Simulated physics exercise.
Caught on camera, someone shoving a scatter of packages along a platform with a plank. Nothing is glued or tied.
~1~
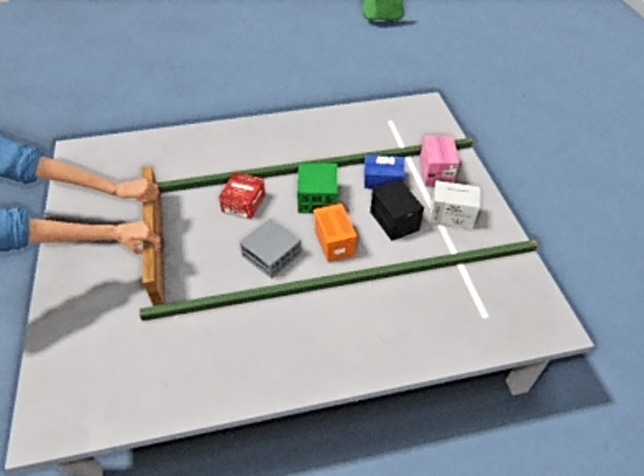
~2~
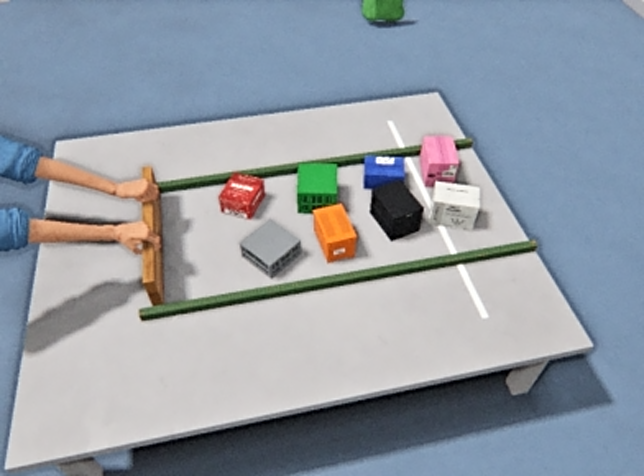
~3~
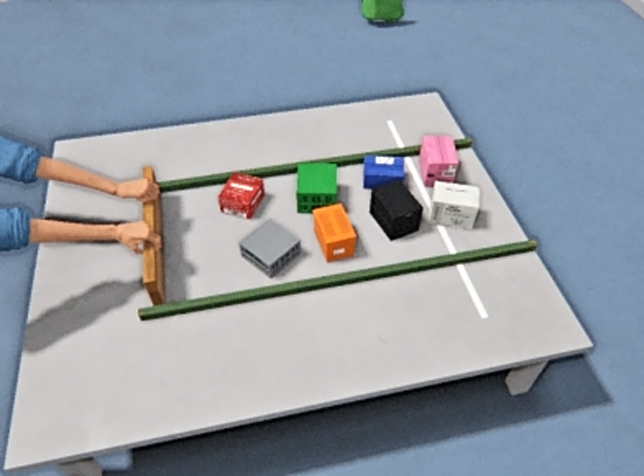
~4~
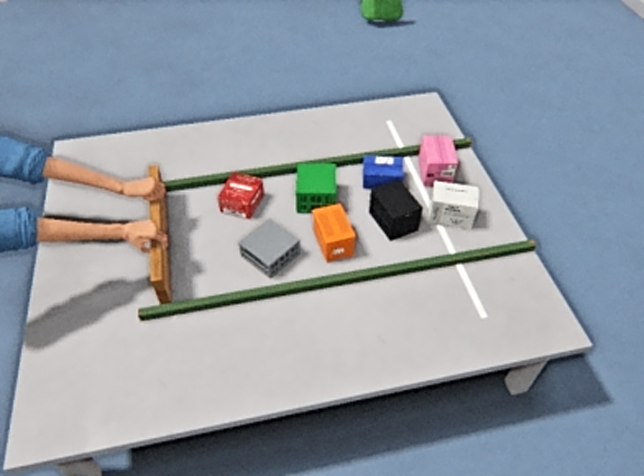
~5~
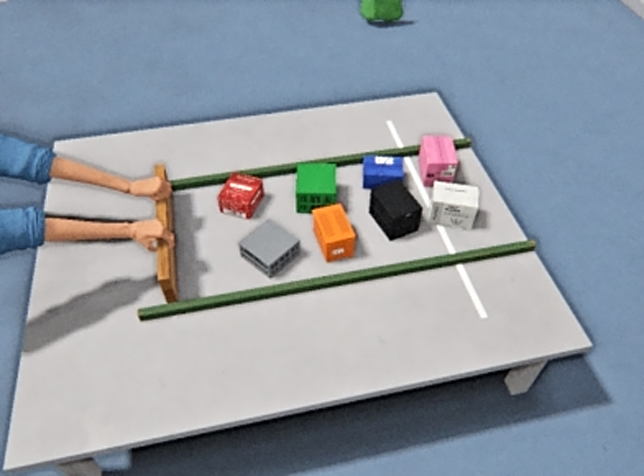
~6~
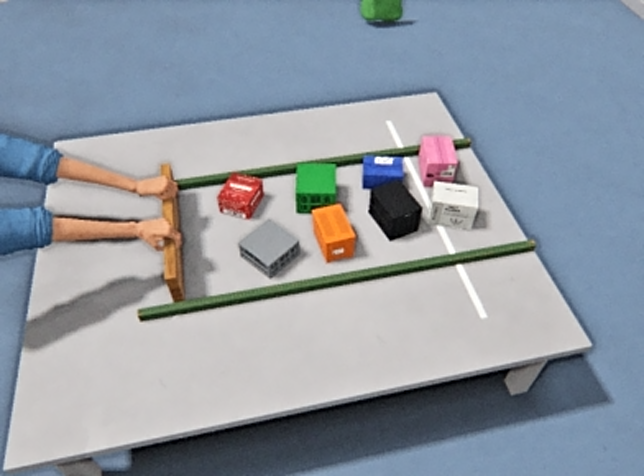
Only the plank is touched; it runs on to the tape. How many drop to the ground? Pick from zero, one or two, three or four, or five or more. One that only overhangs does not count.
Here the number that fall off is three or four.
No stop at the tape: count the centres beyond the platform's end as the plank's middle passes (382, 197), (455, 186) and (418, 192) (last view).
Past the end: 1, 6 and 3.
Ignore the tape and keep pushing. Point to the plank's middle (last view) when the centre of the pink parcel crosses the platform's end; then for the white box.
Its middle is around (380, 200) and around (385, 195).
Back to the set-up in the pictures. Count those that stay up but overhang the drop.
0 of them.
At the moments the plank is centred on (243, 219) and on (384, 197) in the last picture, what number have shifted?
By then 2, and 8.
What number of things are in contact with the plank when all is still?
2 of them.
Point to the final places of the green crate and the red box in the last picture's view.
The green crate stops around (467, 165); the red box around (429, 163).
Soon after, none off yet; pink parcel at rest near (437, 162); white box at rest near (453, 206); blue parcel at rest near (383, 173).
After that, none off yet; pink parcel displaced a little near (455, 157); white box displaced a little near (475, 201); blue parcel displaced about its own width near (421, 164).
In the end, the number that fall off is three or four; gone, black crate, blue parcel, white box and pink parcel.
